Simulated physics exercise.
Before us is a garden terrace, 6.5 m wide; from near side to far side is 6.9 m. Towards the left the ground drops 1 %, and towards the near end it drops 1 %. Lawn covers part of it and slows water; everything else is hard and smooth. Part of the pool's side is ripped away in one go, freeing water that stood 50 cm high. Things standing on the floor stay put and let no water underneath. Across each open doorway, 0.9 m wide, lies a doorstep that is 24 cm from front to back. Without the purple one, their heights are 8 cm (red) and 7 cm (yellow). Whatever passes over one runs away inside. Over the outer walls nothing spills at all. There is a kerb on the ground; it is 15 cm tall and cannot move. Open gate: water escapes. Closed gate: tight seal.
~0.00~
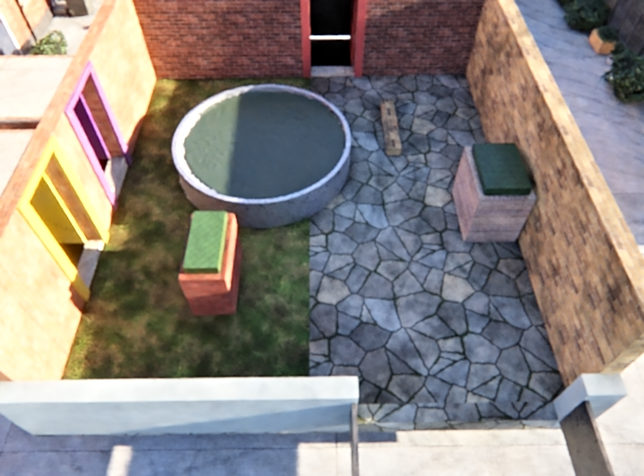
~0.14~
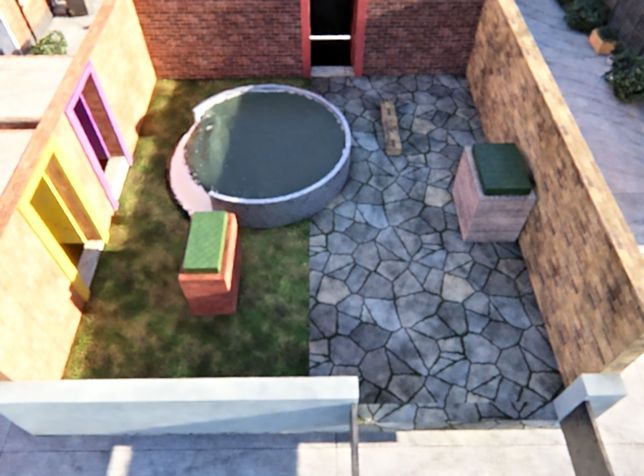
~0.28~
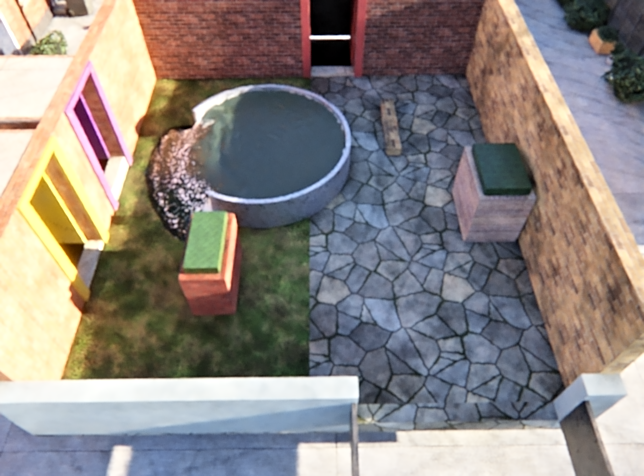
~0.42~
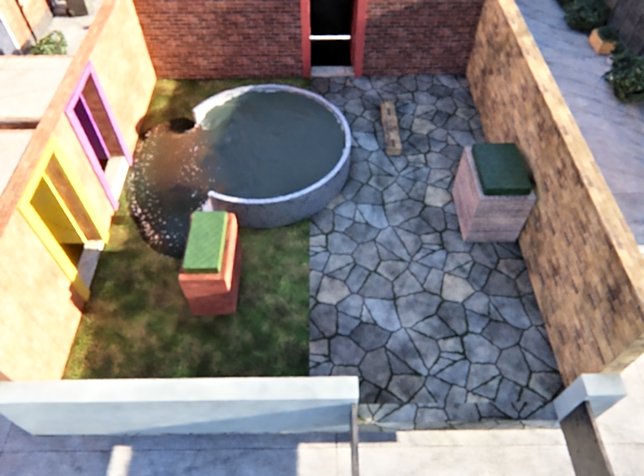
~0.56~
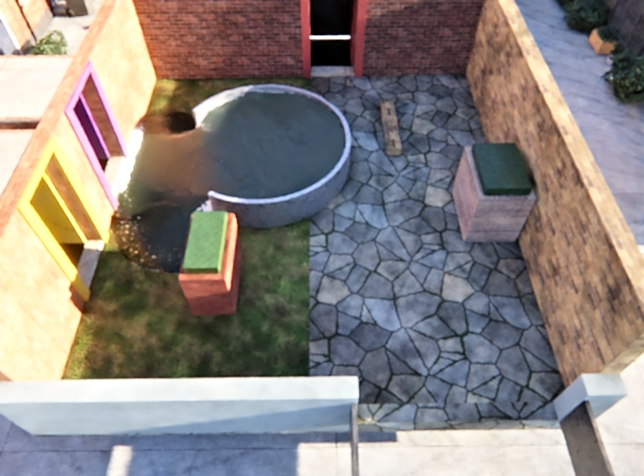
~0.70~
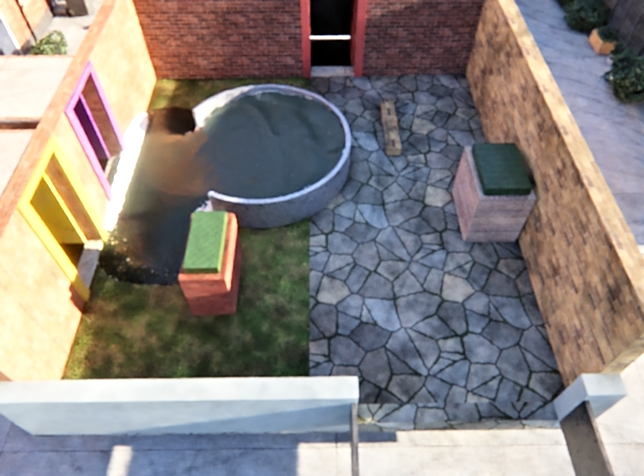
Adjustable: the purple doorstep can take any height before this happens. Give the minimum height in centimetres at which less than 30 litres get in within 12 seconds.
32 cm.
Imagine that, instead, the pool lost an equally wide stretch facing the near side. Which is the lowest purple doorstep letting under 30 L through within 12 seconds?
At least roughly 6.0 centimetres tall.
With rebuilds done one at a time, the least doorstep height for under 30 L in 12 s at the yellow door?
The yellow one would have to be about 16 cm high.
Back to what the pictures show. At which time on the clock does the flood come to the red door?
Arrival time, red: 4.0 seconds.
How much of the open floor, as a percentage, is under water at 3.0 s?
I'd say near 30 percent is wet.
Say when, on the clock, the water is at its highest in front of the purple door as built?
1.6 s.
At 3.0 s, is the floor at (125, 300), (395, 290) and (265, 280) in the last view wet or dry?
Point by point, the first is awash, the second spared and the third spared.
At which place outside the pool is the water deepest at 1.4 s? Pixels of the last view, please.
Look close to (117, 203).
After 1.4 s water covers 20 % of the floor, deepest (41 cm) near (117, 203); 39 cm at the purple door, 15 litres in over its 23 cm doorstep.
After 3.0 s water covers 30 % of the floor, deepest (30 cm) near (57, 394); 30 cm at the purple door, 113 litres in over its 23 cm doorstep.
After 12.0 s water covers 100 % of the floor, deepest (12 cm) near (52, 408); 9 cm at the purple door, 124 litres in over its 23 cm doorstep.
At the purple door as built, the water arrived by 0.6 s and peaked near 40 cm at 1.6 s.
Run again over the same 12 s with other heights there, 71 litres in over 27 cm, 7 litres over 36.5 cm. The limit of 30 litres is kept from about 32 cm up.
